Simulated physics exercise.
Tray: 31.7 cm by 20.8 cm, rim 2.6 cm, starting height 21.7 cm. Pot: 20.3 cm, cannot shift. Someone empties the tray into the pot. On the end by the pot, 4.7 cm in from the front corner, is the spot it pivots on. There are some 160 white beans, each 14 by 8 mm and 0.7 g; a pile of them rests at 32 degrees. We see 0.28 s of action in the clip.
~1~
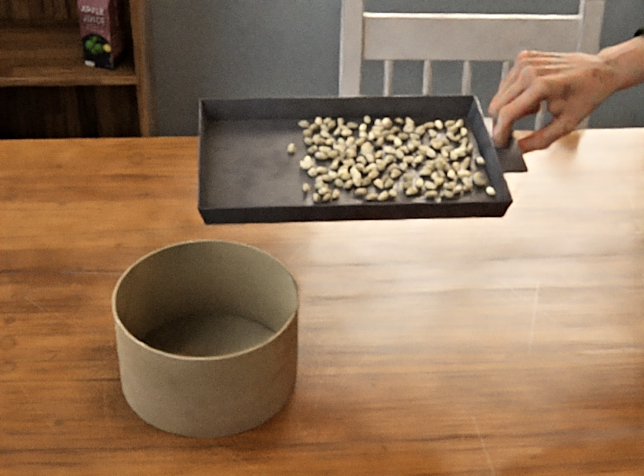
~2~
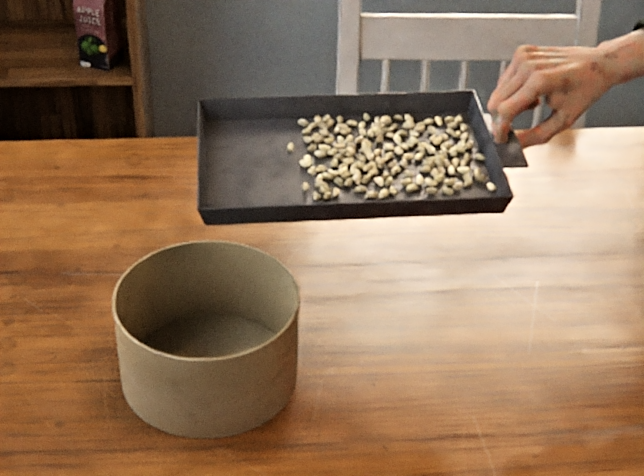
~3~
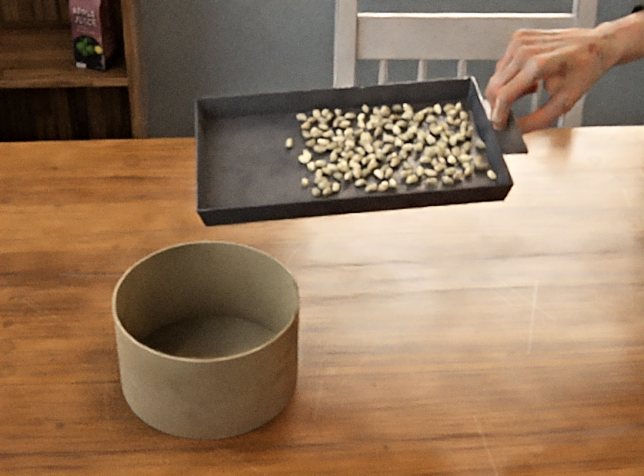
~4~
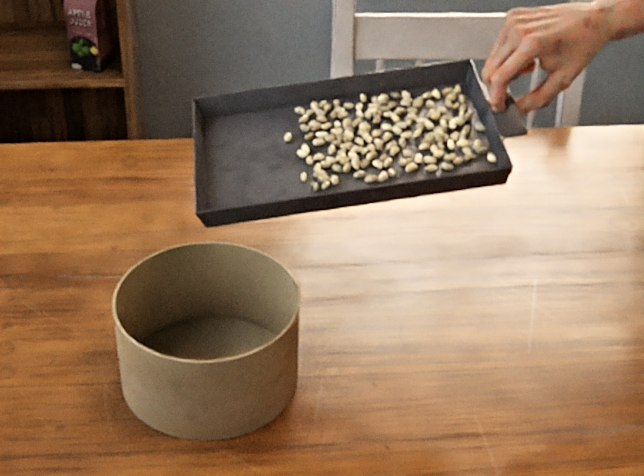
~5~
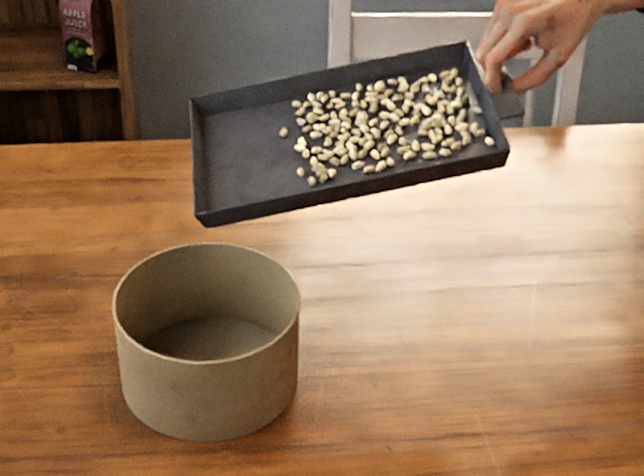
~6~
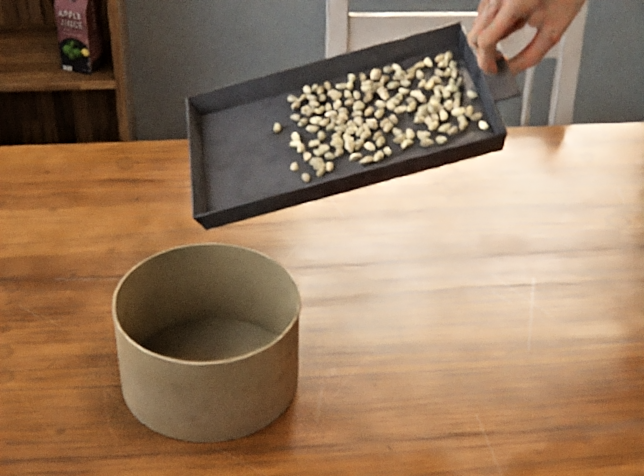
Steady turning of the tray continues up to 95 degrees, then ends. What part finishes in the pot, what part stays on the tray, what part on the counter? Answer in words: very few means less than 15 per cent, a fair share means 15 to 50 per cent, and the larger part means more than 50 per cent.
Pot: The larger part. Tray: Very few. Counter: A fair share.
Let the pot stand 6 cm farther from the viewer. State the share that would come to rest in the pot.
About 85 %.
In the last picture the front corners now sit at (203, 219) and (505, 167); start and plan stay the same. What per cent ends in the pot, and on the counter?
The pot gets 100 and the counter 0.
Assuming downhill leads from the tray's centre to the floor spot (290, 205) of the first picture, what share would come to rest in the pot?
Estimate: Some 100 per cent.
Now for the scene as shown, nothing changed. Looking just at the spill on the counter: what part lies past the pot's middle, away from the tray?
About 100 per cent.
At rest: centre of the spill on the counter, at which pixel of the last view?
You'll find it at about pixel (77, 322).
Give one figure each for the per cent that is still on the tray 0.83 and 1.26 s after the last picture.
In order, 60 and 10.
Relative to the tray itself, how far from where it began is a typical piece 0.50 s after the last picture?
19 cm.
Then, 0.50 s after the last picture, tilt 54 degrees; the tray holds 100 %, the pot 0 %.
Then, 0.83 s after the last picture, tilt 79 degrees; the tray holds 60 %, the pot 25 %.
Then, 1.26 s after the last picture, tilt 95 degrees; the tray holds 10 %, the pot 55 %.
In the end, pot 70 %, tray 0 %, counter 30 %.
